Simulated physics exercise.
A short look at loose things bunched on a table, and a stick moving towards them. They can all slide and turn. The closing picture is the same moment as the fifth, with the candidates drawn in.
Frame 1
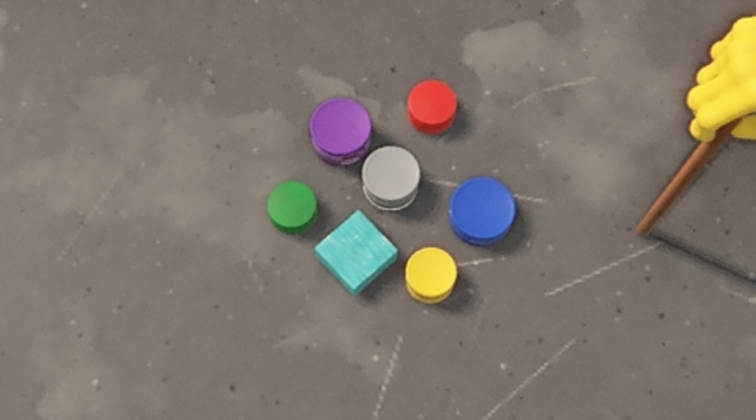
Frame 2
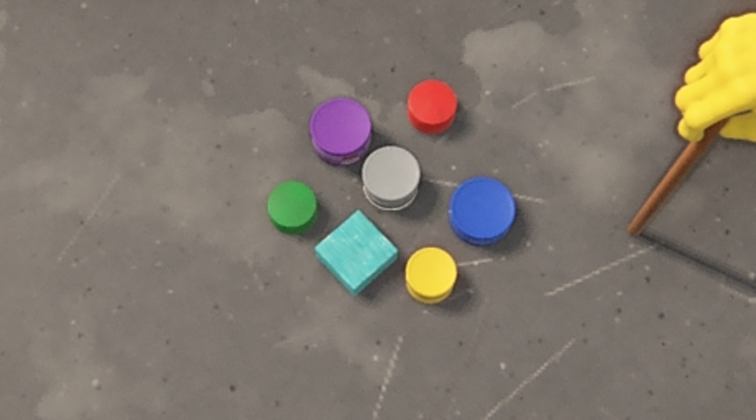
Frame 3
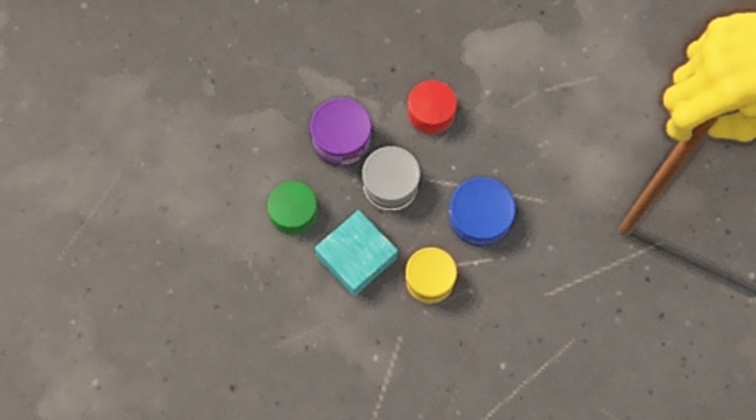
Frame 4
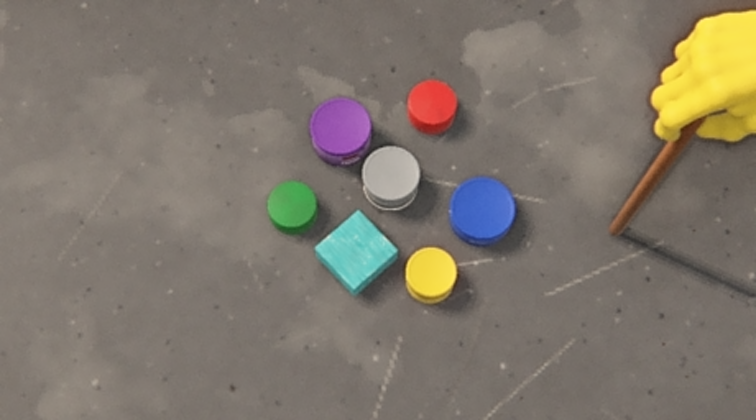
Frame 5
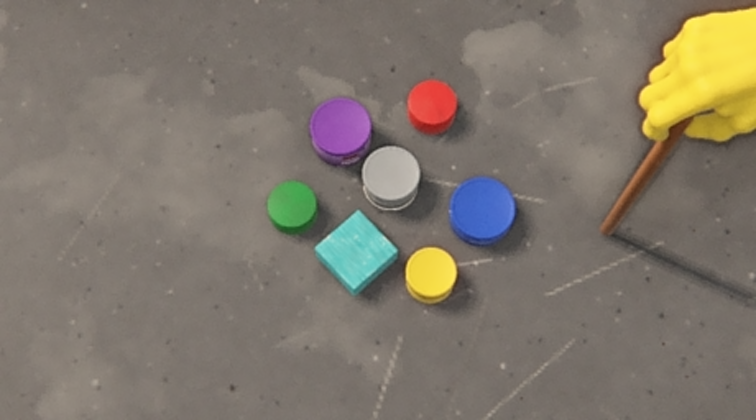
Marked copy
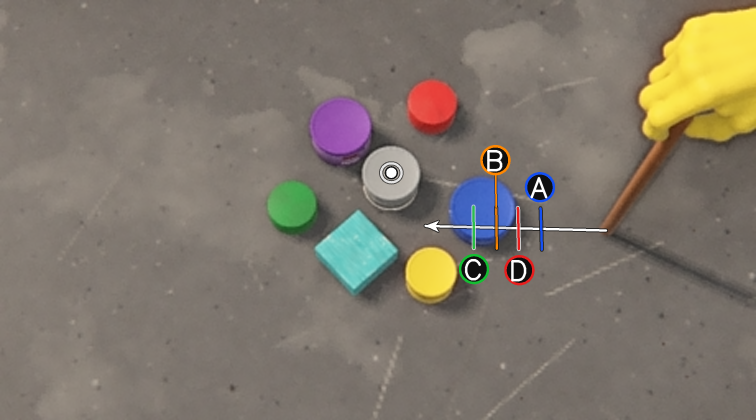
The clip shows seven colourful round containers and a turquoise block clustered on a grey surface, all staying still, while a yellow-gloved hand at the right moves a brown stick slowly leftward.
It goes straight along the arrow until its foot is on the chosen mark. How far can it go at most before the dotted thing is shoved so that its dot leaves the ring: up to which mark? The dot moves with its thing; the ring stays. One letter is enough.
All is well up to C.
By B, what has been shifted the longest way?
The blue tub has gone farthest.
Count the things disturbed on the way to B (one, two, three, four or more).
It has moved one.
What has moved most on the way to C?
It is the blue tub.
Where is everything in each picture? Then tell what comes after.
The first picture shows yellow jar (430, 276); red tin (432, 108); blue tub (482, 213).
The second picture shows blue tub (482, 213); purple tub (341, 133).
The third picture shows grey tin (391, 179); green tin (292, 208).
The fourth picture shows turquoise block (357, 253); yellow jar (430, 276).
The fifth picture shows red tin (432, 108); blue tub (482, 213); purple tub (341, 133).
On the marked copy, A at (541, 229); B at (496, 227); C at (474, 227); D at (519, 228); the arrow from (606, 231) to (426, 226); the white dot at (391, 173).
With C. Early on, foot of the stick (557, 230).
Further on, foot of the stick (509, 229); blue tub (475, 211).
At the end, foot of the stick (474, 228); blue tub (443, 202); the dot is still in its ring.
As for the rest, A keeps the dot in but is short; B keeps the dot in but is short; D keeps the dot in but is short.
